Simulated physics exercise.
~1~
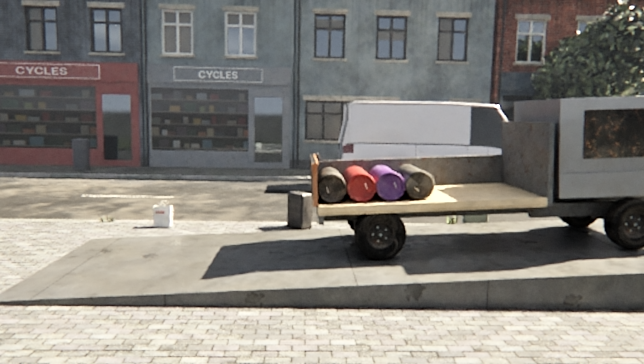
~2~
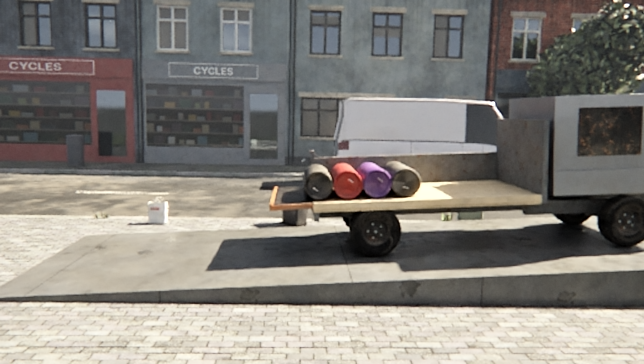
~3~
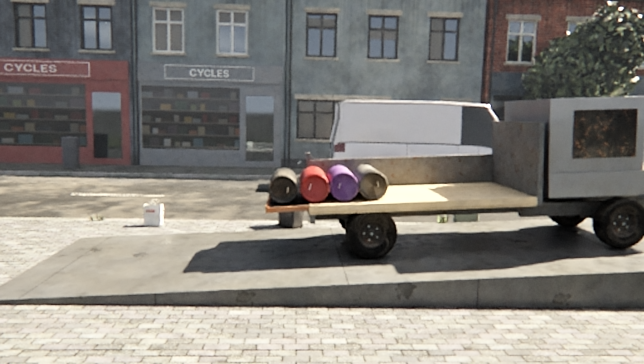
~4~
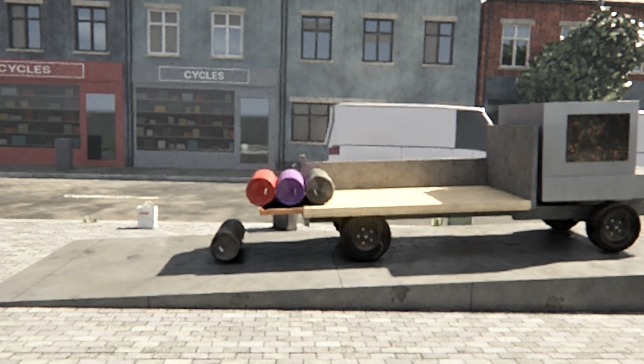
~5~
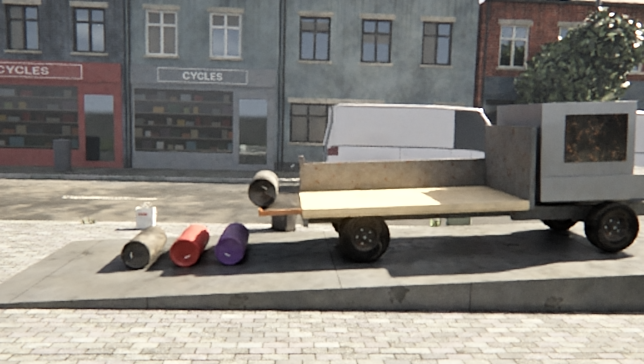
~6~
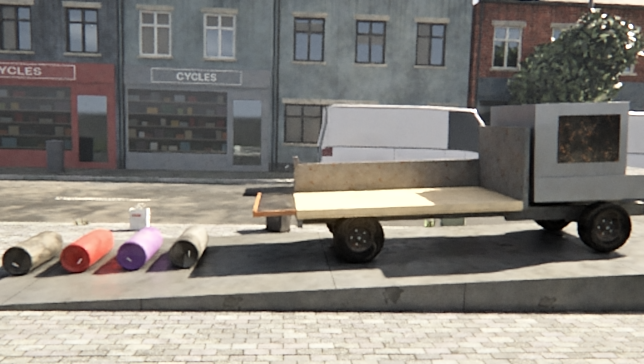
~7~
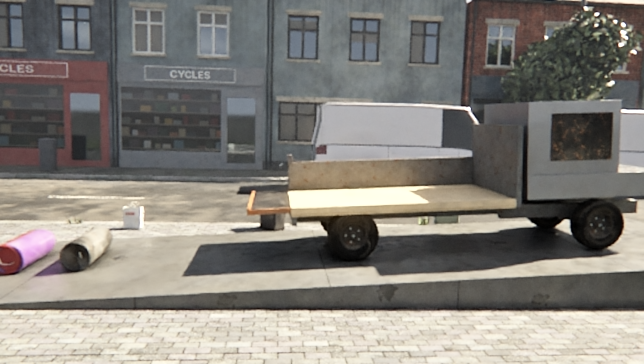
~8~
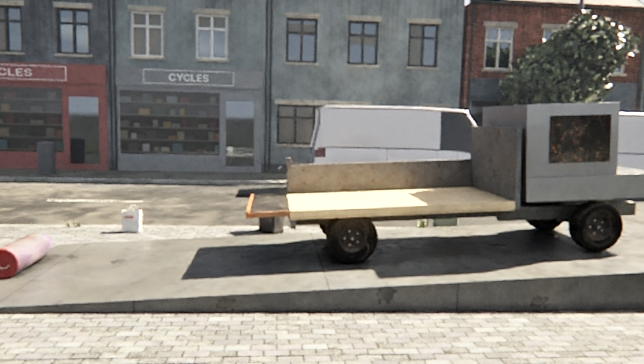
Pickup on a ramp dropping its tailgate, four cylinders rolling left off the bed and down the slope, leaving it empty.
